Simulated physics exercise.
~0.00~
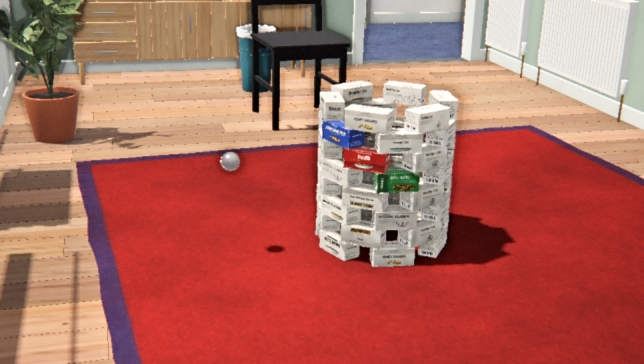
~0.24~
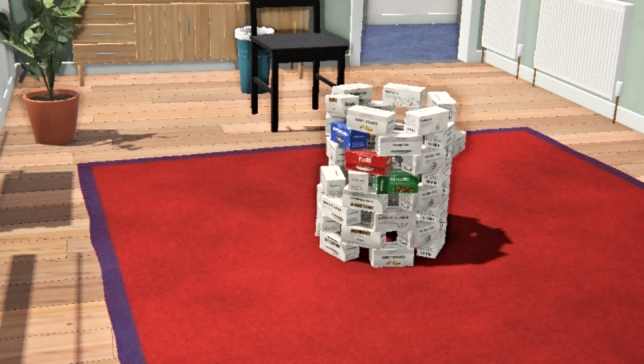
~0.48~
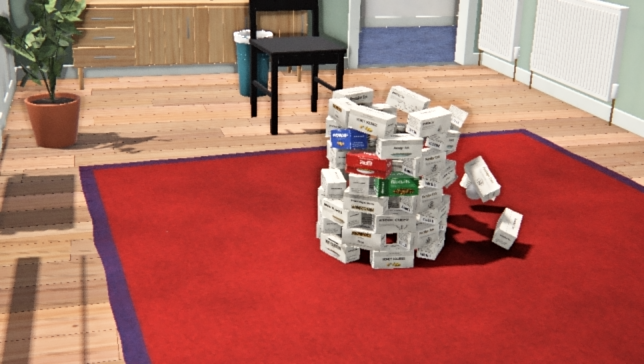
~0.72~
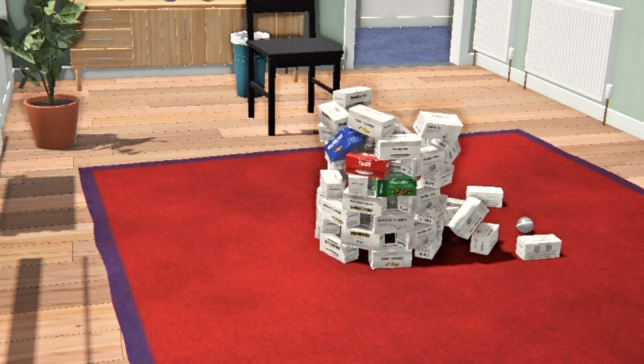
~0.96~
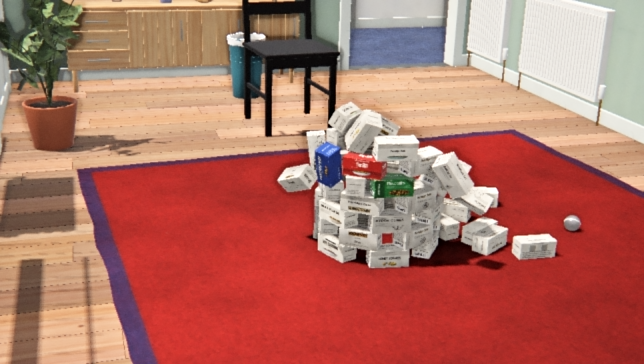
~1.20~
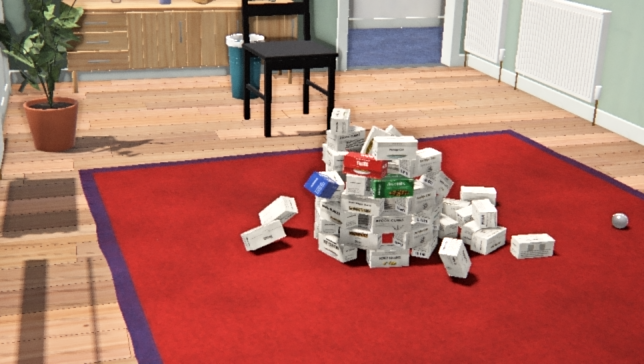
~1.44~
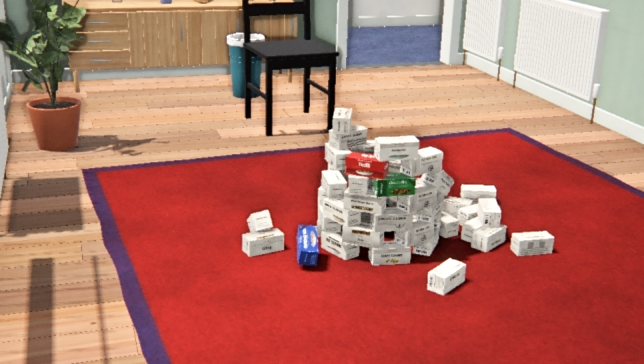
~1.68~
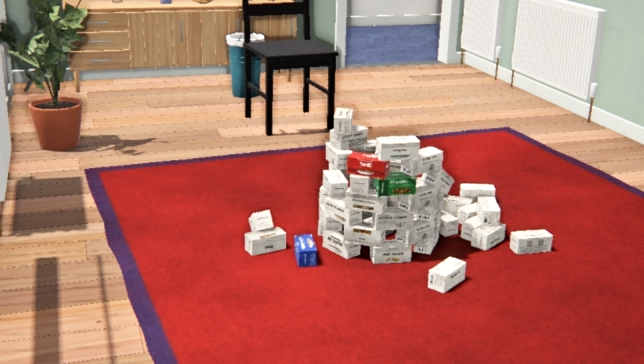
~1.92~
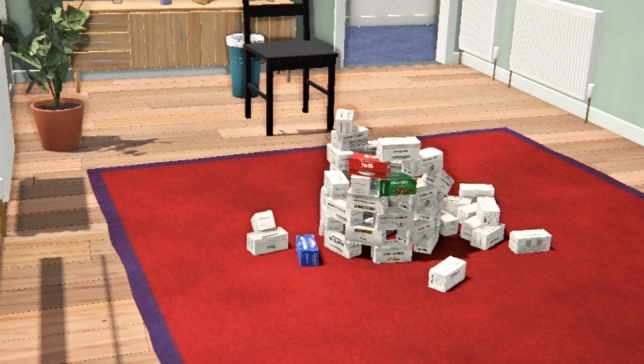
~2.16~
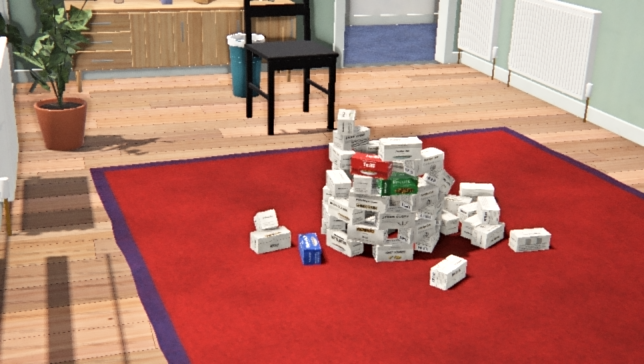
In a sunlit room with a wooden floor, seen from slightly above, a round tower of white packets stands on a red rug with a purple border, a black chair and potted plant behind it. One blue, one red and one green packet sit in its near side. A steel ball flies in from the left and strikes the tower, and packets burst off the right side. The ball rolls away right as the upper part crumbles, and the blue packet tips and drops to the rug at left. The ruined tower settles, still holding the red and green packets.
